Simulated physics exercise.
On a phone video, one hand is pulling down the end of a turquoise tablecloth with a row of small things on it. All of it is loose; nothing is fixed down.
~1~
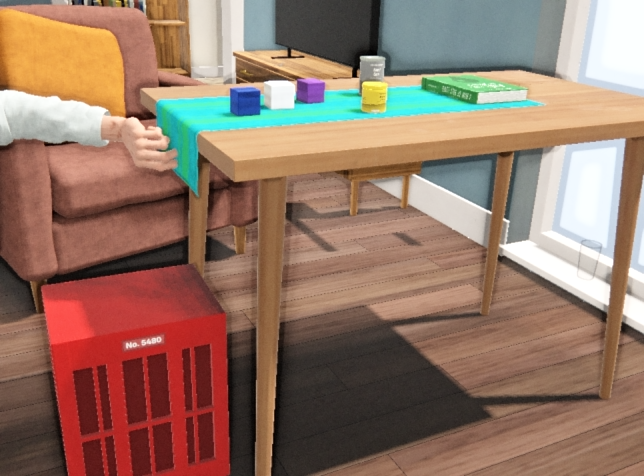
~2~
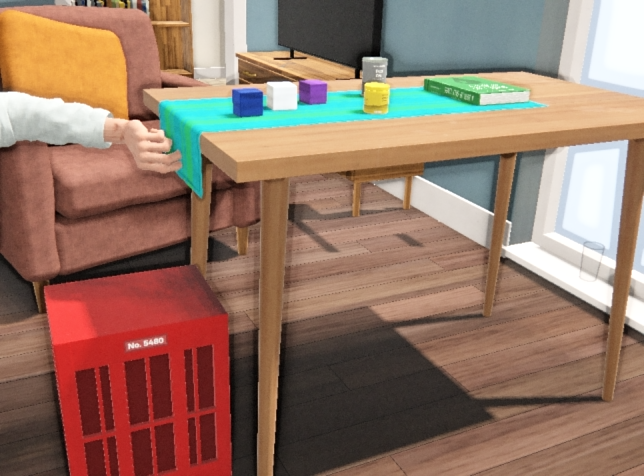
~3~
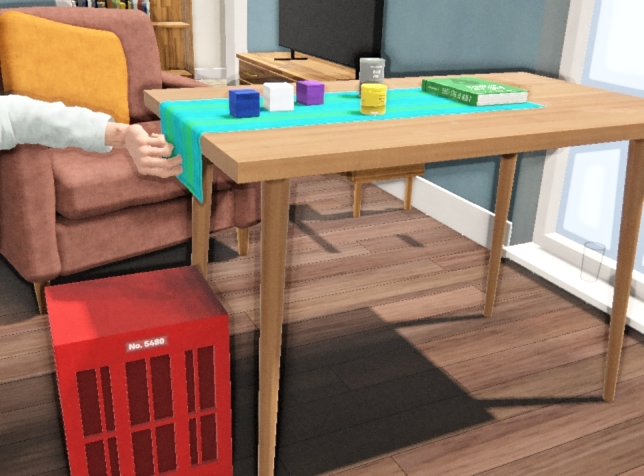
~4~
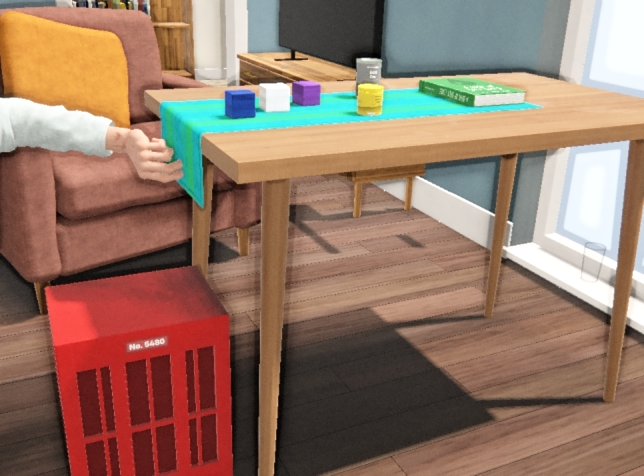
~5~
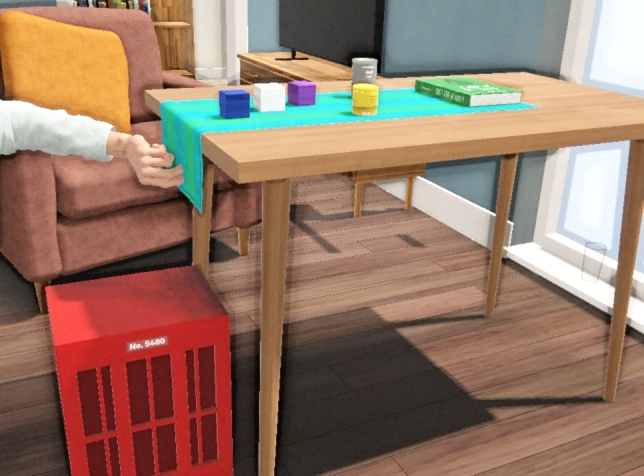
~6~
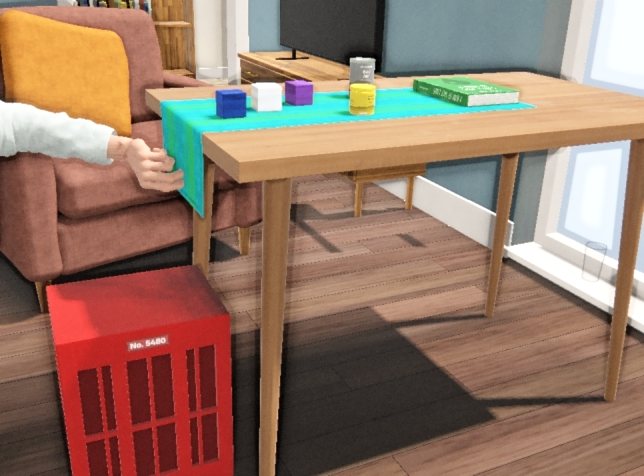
In a sunlit living room with a wooden floor, a steady view looks slightly down on a wooden table. A turquoise cloth on it holds blue, white and purple cubes, a yellow pot, a grey can and a green book, with a red crate below left and a pinkish armchair behind. A hand at left draws the cloth's hanging end slightly downward, and the small things shift slightly left.
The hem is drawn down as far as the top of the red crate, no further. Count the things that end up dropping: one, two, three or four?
The number of things lost will likely be two.
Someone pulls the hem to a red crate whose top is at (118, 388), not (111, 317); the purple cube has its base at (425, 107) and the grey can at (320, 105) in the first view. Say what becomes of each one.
The purple cube keeps its place on top; the grey can falls.
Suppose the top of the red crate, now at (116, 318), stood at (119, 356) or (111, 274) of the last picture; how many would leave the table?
In that event, 3 and 1.
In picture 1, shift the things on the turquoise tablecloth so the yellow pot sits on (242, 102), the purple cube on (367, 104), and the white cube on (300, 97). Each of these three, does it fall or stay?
The yellow pot topples down, the purple cube stays put, and the white cube stays put.
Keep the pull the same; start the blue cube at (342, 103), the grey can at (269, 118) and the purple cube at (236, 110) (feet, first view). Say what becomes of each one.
Blue cube: Stays. Grey can: Goes. Purple cube: Goes.
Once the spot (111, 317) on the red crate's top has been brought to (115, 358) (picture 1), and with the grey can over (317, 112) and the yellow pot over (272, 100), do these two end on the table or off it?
Looks like the grey can ends up down, and the yellow pot ends up down.
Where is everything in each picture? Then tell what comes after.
The first frame shows hem (199, 197); blue cube (245, 89); white cube (279, 83); purple cube (311, 81); yellow pot (375, 84); grey can (373, 57); top of the crate (111, 317).
The second frame shows hem (202, 199); blue cube (247, 90).
The third frame shows hem (203, 204); white cube (278, 85).
The fourth frame shows hem (204, 209); purple cube (307, 83); top of the crate (115, 319).
The fifth frame shows hem (202, 215); yellow pot (366, 86).
The sixth frame shows hem (203, 218); blue cube (231, 91); white cube (266, 85); purple cube (299, 83); yellow pot (363, 86); grey can (363, 59).
A little later, hem near (183, 257); blue cube gone.
Next, hem on the crate; blue cube and white cube gone.
When it is over, hem on the crate; blue cube and white cube gone. The answer is two.
